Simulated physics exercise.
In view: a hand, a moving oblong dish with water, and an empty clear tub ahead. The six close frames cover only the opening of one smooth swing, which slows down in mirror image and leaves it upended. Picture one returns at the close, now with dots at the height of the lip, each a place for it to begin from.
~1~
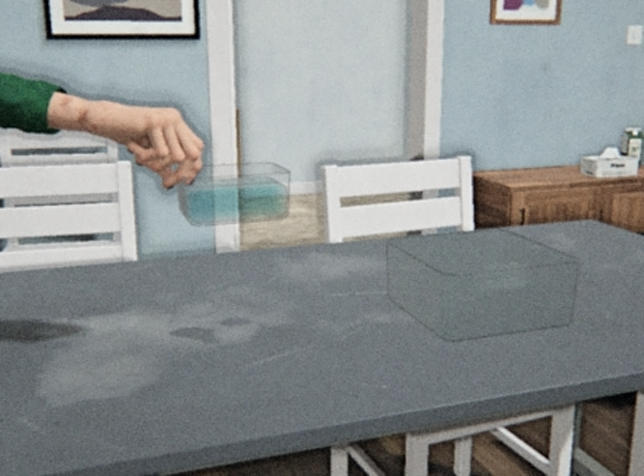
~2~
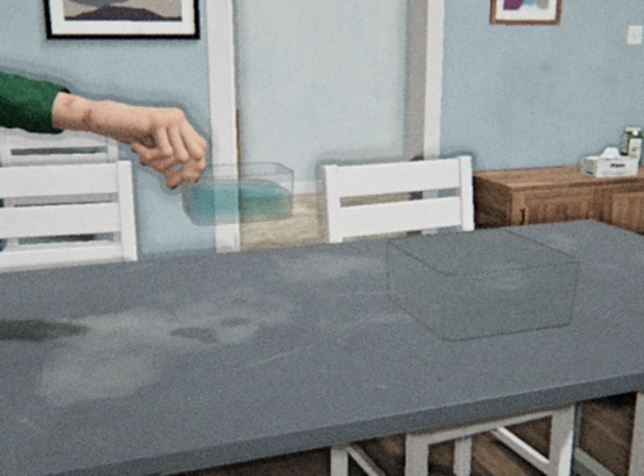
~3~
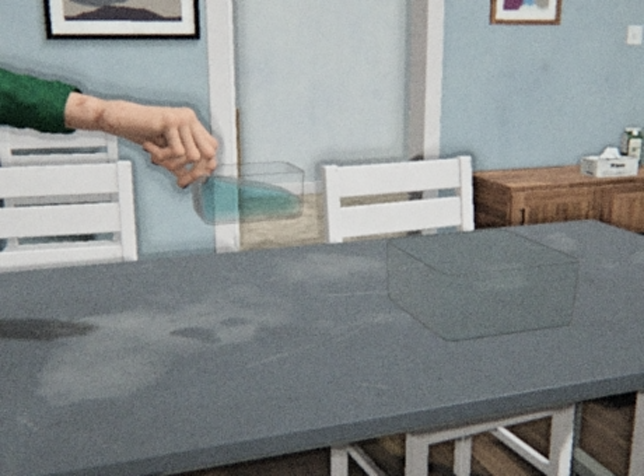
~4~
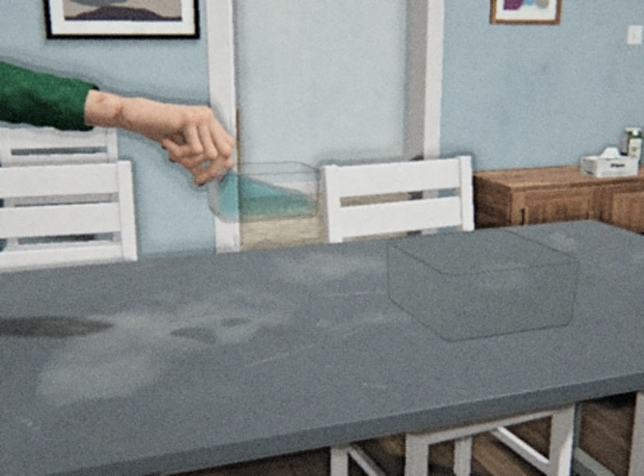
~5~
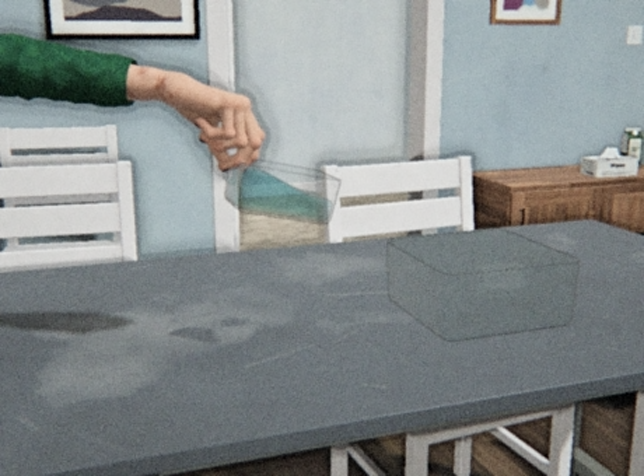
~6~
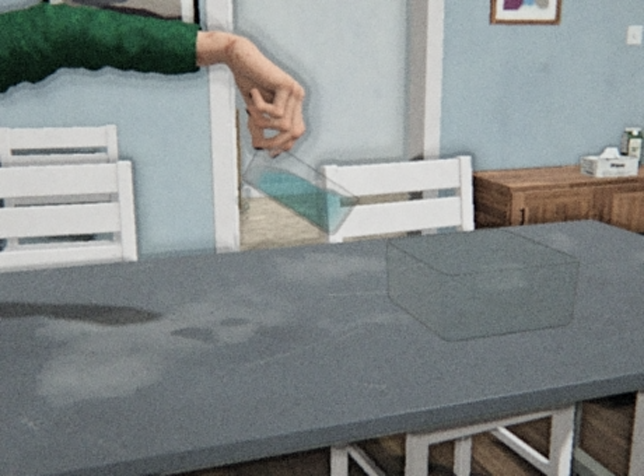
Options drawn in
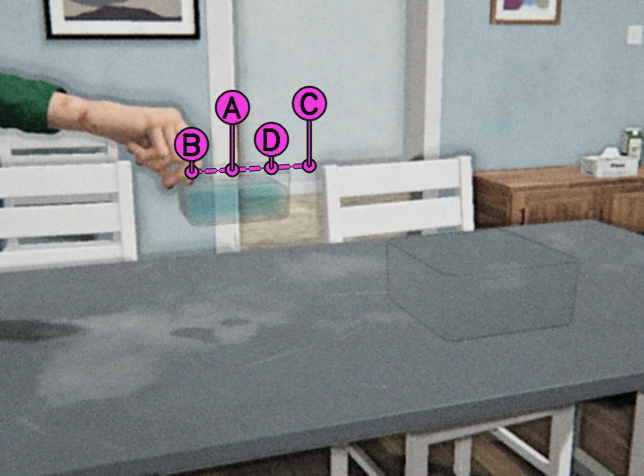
A hand in a green sleeve holds a clear oblong dish of blue-green water at the left, above a grey table seen from slightly above in a pale blue room. An empty clear tub rests on the tabletop at the right, with white chairs and a wooden cabinet behind. The hand carries the dish rightward, the water sloshing and slanting inside, then tilts it down toward the right while the view stays still.
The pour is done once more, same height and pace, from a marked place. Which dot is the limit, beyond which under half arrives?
Place C.
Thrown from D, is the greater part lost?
Yes, that goes wrong.
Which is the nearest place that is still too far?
That would be D.
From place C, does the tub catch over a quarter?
Yes, it does.
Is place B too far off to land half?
Yes, it does.
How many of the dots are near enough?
One of them.
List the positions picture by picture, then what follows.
Upright, lip at (280, 167); tub from (439, 341) to (569, 323); nothing has left yet.
Upright, lip at (284, 167); nothing has left yet.
Upright, lip at (294, 166); nothing has left yet.
Upright, lip at (309, 166); water is over the rim, down to (209, 170).
Tipped about 13°, lip at (330, 175); water is over the rim, down to (230, 182).
Tipped about 34°, lip at (349, 193); water is over the rim, down to (242, 215).
On the marked copy, A at (232, 169); B at (191, 172); C at (309, 165); D at (271, 167).
With A, about 0 % lands in the tub, 98 % falls short.
With B, about 0 % lands in the tub, 100 % falls short.
With C, about 64 % lands in the tub, 25 % falls short and 11 % goes beside or beyond.
With D, about 26 % lands in the tub, 70 % falls short and 4 % goes beside or beyond.
